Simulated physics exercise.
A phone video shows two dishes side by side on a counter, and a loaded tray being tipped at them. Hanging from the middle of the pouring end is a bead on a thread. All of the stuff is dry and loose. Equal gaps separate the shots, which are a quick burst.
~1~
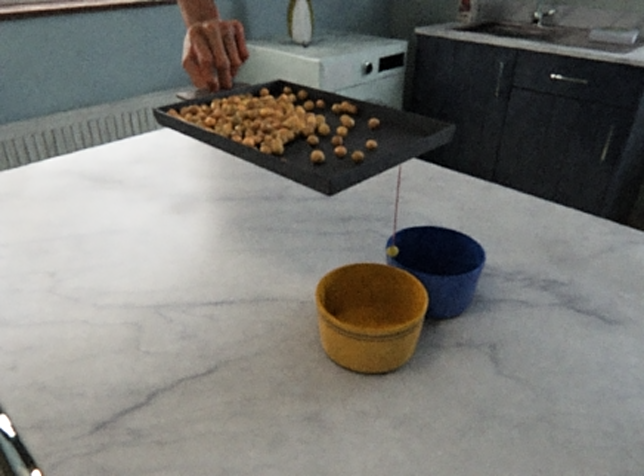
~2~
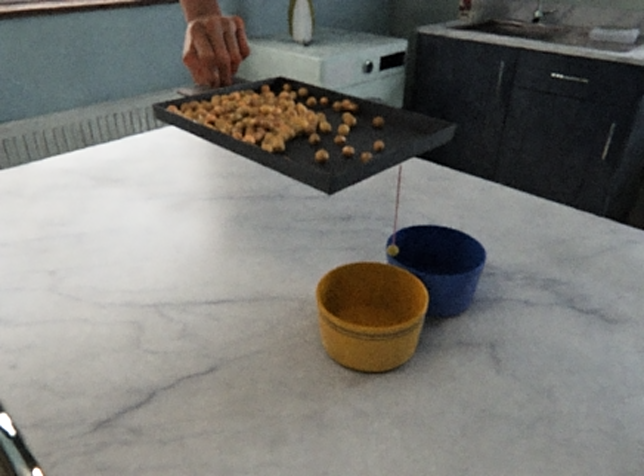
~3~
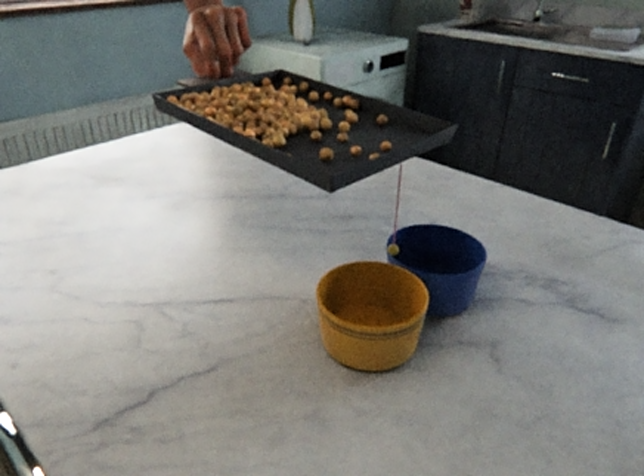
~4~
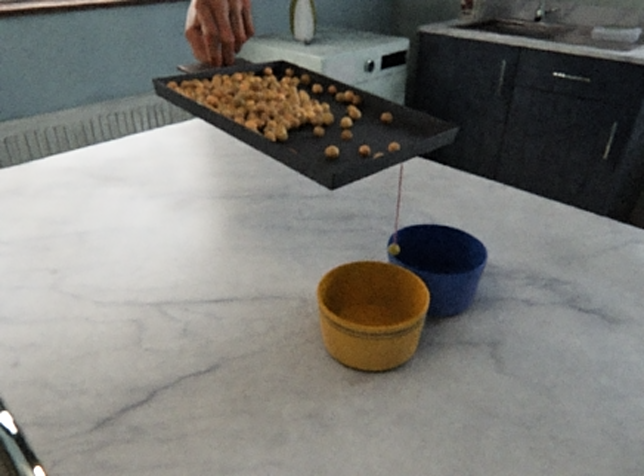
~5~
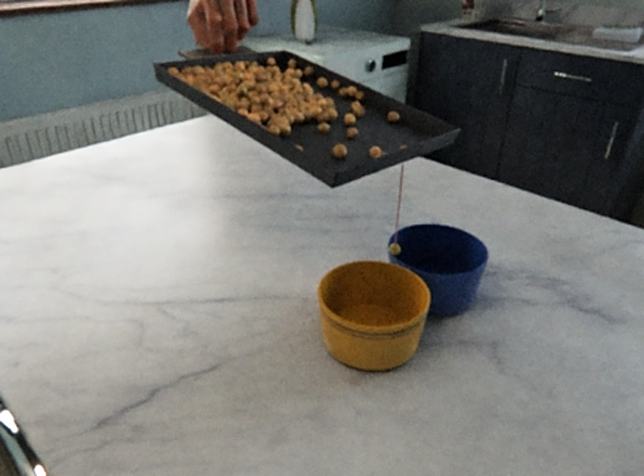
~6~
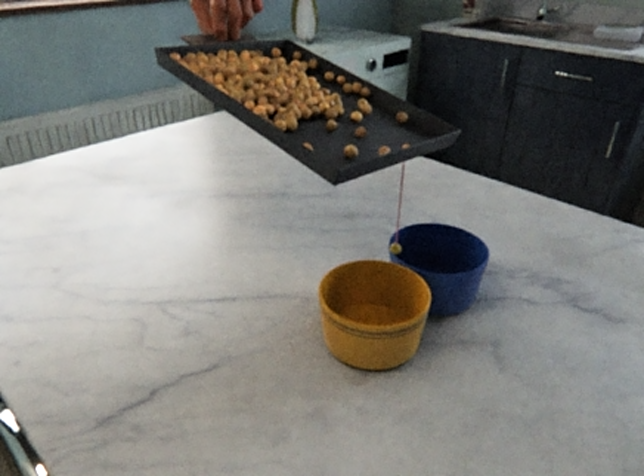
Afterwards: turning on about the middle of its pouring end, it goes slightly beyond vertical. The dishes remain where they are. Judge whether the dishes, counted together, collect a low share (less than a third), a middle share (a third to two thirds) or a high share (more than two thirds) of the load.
The dishes collect a high share.
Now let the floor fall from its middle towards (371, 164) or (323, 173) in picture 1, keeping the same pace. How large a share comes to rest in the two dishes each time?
60 %, give or take, and then 60 %.
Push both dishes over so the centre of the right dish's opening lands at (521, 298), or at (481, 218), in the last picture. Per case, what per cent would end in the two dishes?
I'd say about 0 percent, followed by about 80 percent.
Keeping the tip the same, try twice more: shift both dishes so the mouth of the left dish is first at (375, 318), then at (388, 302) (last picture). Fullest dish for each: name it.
Try 1: The right-hand one. Try 2: The right-hand one.
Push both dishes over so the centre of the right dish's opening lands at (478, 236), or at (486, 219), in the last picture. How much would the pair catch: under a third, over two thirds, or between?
Over two thirds; beyond two thirds.
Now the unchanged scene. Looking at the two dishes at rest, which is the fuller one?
It's the dish to the right that ends up fuller.
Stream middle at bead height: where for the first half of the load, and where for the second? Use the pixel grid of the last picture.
About (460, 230) to begin with, then about (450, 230).
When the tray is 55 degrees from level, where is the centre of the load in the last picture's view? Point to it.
Centre estimate: (416, 123).
Just after the last frame, tray tipped steeply; the larger part on the tray; about a tenth in the right dish; just a few outside both; about a tenth in the air.
A moment on, tray tipped right over; about a tenth on the tray; just a few in the left dish; roughly half in the right dish; roughly a quarter outside both; about a tenth in the air.
Further on, tray tipped past a quarter turn; just a few in the left dish; the larger part in the right dish; roughly a quarter outside both.
When it is over, tray tipped past a quarter turn; just a few in the left dish; the larger part in the right dish; roughly a quarter outside both.
